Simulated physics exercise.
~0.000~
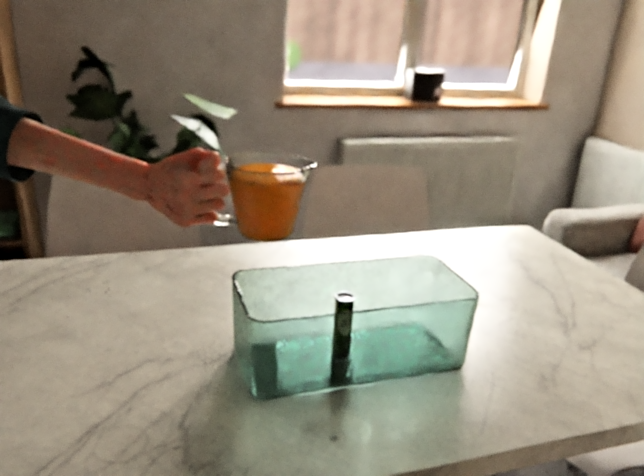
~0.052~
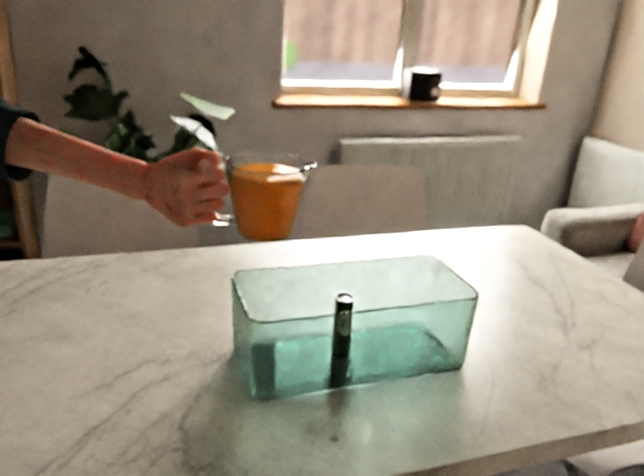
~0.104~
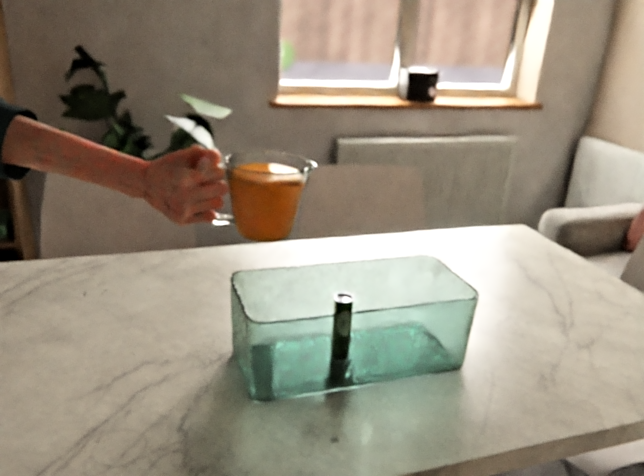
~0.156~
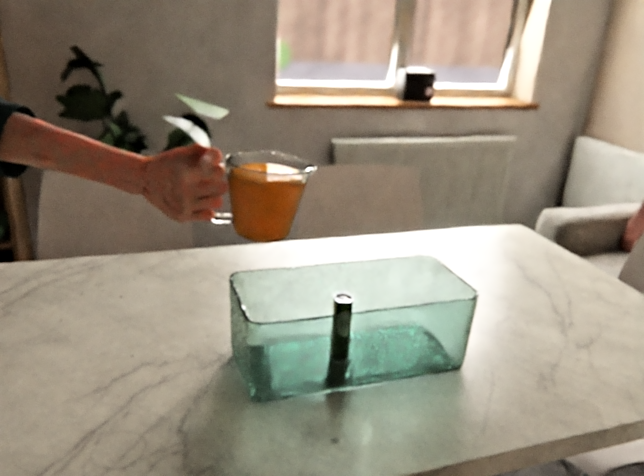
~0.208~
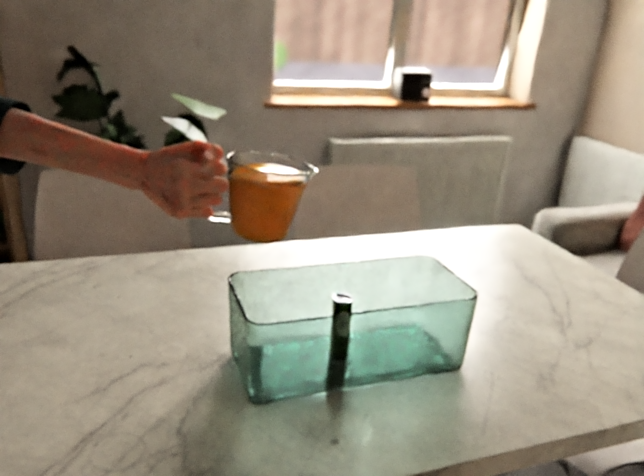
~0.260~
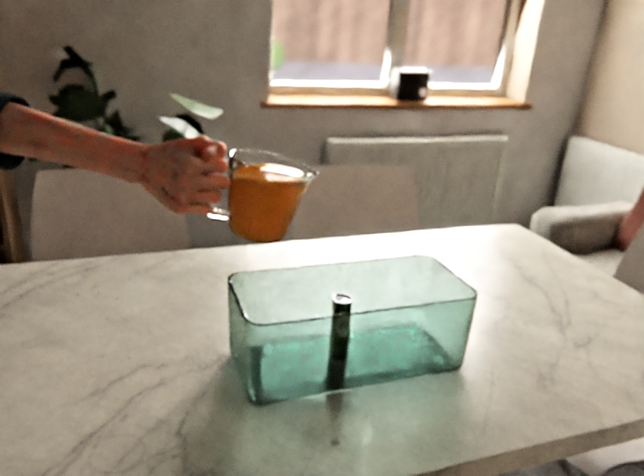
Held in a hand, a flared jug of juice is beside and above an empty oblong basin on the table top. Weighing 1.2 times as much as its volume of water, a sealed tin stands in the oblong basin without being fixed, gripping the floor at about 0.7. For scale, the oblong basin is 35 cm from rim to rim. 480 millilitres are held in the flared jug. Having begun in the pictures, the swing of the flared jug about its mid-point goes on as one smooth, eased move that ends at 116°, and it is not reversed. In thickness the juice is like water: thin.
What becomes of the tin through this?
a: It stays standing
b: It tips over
Answer: A.
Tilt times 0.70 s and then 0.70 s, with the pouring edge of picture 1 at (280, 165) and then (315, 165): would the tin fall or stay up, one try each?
The tin stays vertical the first time and overturns the second time.
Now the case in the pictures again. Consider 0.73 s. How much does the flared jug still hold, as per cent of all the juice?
64 %.
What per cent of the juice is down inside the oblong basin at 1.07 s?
I'd say roughly 82 in a hundred of it.
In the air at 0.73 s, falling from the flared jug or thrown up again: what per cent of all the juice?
Near 24 per cent of it all.
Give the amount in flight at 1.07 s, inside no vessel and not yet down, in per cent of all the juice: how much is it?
Close to 12 in every hundred parts.
By 0.73 s the tilt is 67° and 65 per cent is still to pour; the tin stands where it began.
By 1.07 s the tilt is 106° and 7 per cent is still to pour; the tin stands where it began.
By 1.43 s the tilt is 116° and 0 per cent is still to pour; the tin stands 1 cm from where it began.
By 1.82 s the tilt is 116° and 0 per cent is still to pour; the tin stands where it began.
At rest the tin stands where it began.
